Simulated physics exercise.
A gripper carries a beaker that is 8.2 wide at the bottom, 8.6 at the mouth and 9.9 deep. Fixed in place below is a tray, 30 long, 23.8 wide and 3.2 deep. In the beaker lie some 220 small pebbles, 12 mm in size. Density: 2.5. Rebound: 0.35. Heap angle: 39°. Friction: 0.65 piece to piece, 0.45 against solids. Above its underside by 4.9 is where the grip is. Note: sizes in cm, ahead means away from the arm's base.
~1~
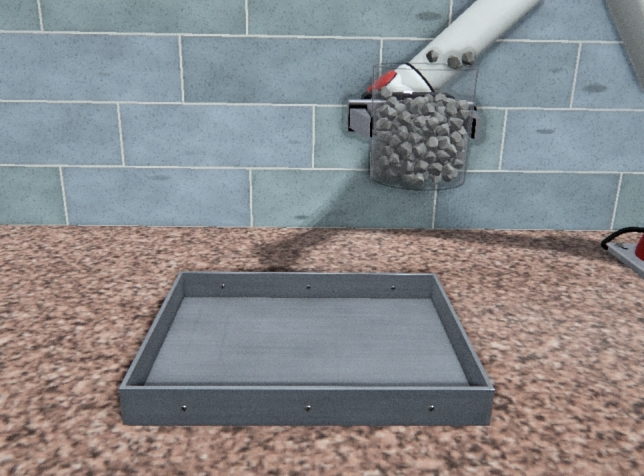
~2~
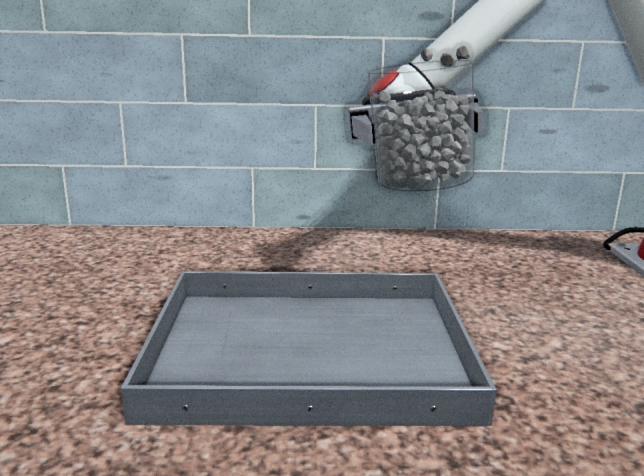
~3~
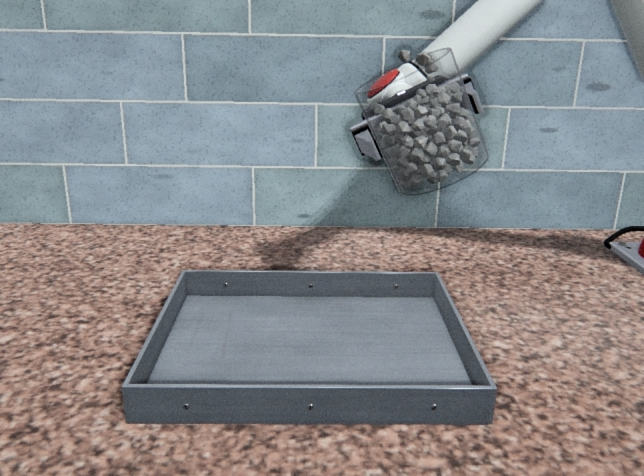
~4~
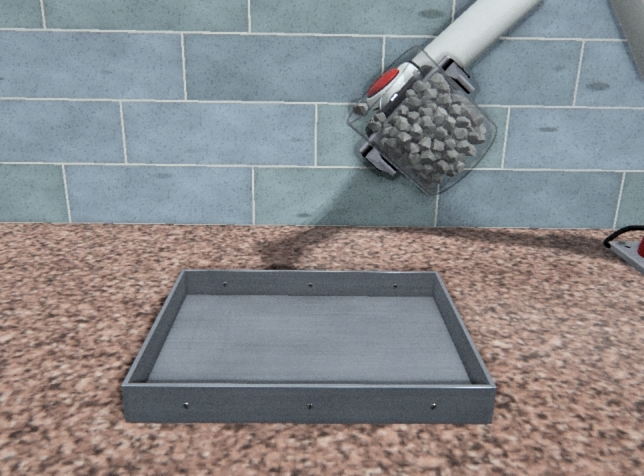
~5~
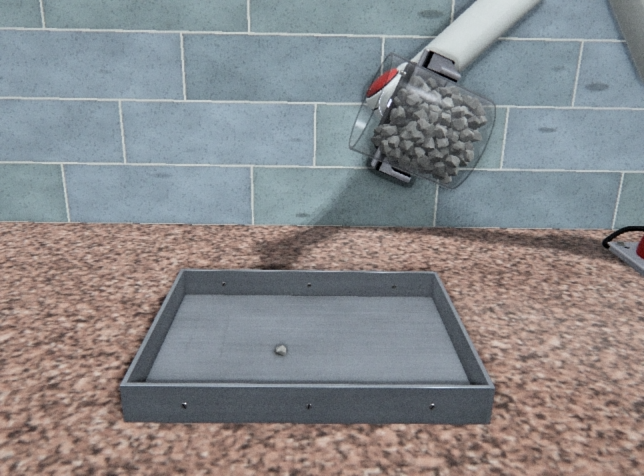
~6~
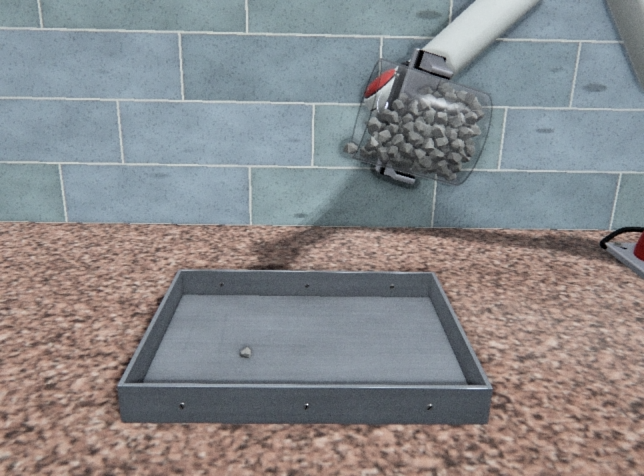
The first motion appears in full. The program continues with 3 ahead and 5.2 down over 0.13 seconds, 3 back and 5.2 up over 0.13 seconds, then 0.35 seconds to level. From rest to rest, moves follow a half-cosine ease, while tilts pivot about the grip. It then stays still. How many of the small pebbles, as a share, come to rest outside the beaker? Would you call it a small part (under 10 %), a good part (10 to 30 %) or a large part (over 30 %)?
I'd call it a small part.
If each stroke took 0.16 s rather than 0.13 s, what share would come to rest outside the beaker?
I'd expect some 0 per cent.
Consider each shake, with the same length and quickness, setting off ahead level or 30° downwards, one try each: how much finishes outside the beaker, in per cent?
Result: Approx. 35 % and 15 %, one try each.
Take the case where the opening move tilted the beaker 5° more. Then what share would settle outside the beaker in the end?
Then about 5 per cent.
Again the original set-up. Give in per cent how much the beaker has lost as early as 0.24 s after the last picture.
Share gone by then: Close to 0 %.
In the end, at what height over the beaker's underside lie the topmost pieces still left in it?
Around 10.0 cm up.
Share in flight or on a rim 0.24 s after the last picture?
Logged share: Close to 1 per cent.
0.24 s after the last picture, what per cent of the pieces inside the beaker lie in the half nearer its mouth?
Some 40 percent is in that half.
Then, 0.24 s later, tilted 75° forward, highest piece 25 above the table; 212 in the beaker, 2 in the tray, 3 in flight or on a rim.
Then, 0.49 s later, tilted 20° forward, highest piece 27 above the table; 208 in the beaker, 8 in the tray, 1 in flight or on a rim.
Then, 0.81 s later, level, highest piece 28 above the table; 208 in the beaker, 9 in the tray.
Then, 1.86 s later, level, highest piece 28 above the table; 208 in the beaker, 9 in the tray.
At rest, 208 in the beaker, 9 in the tray. That is 4 % outside the beaker.
